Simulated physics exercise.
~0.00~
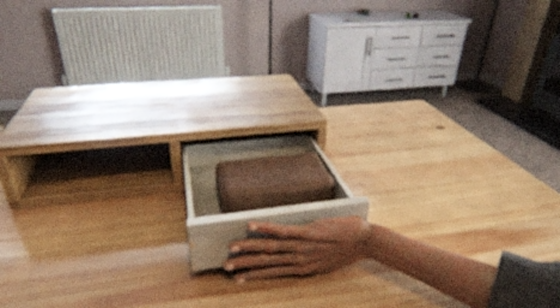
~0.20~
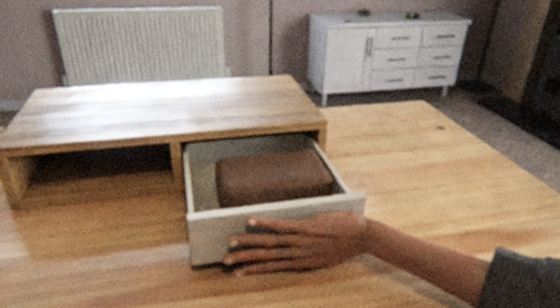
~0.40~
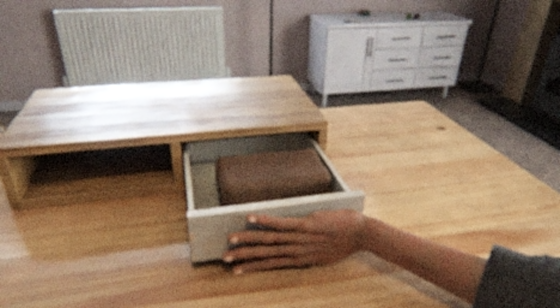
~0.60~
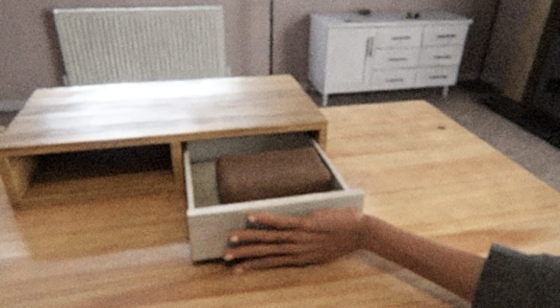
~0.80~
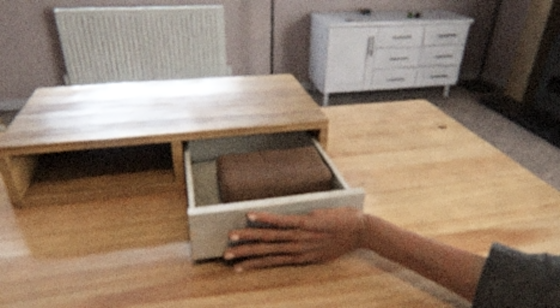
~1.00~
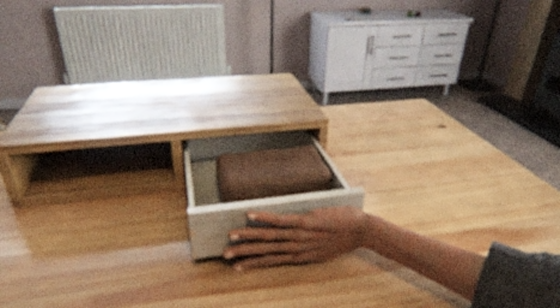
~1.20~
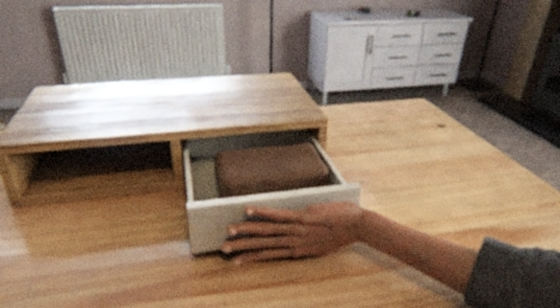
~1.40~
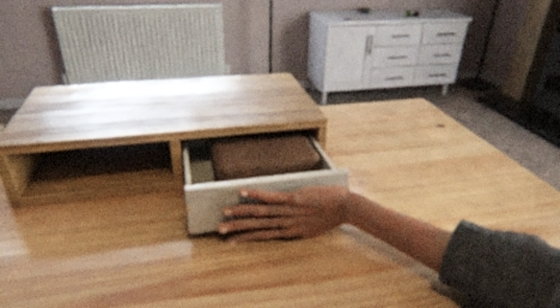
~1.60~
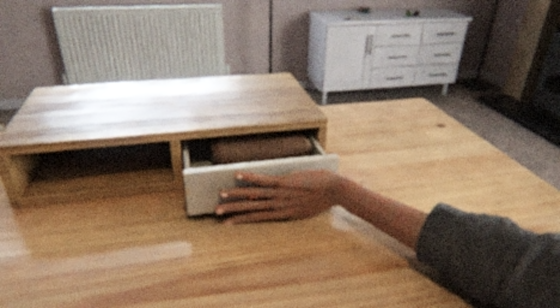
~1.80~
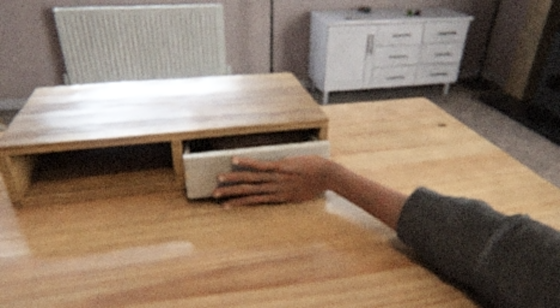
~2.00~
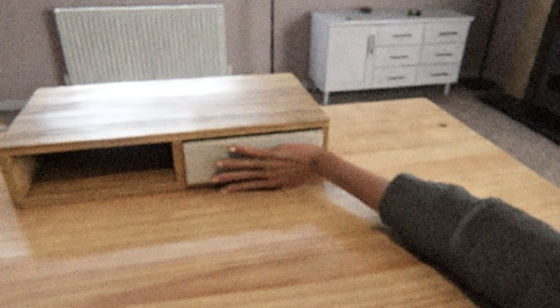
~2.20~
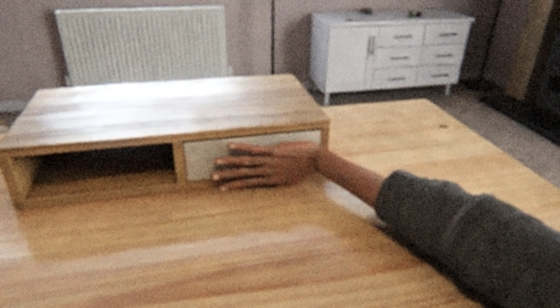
To begin with, a small drawer stands open beneath a low wooden shelf unit on a table, with a brown loaf-shaped object inside and a hand resting against its pale front. A radiator and a white chest of drawers are visible behind. For a while the hand stays there and the drawer barely moves. Then the hand pushes it steadily inwards, and the brown object slides out of sight beneath the wooden top. Finally, the drawer shuts flush with the unit, the hand still flat against its front and the space on the left empty.
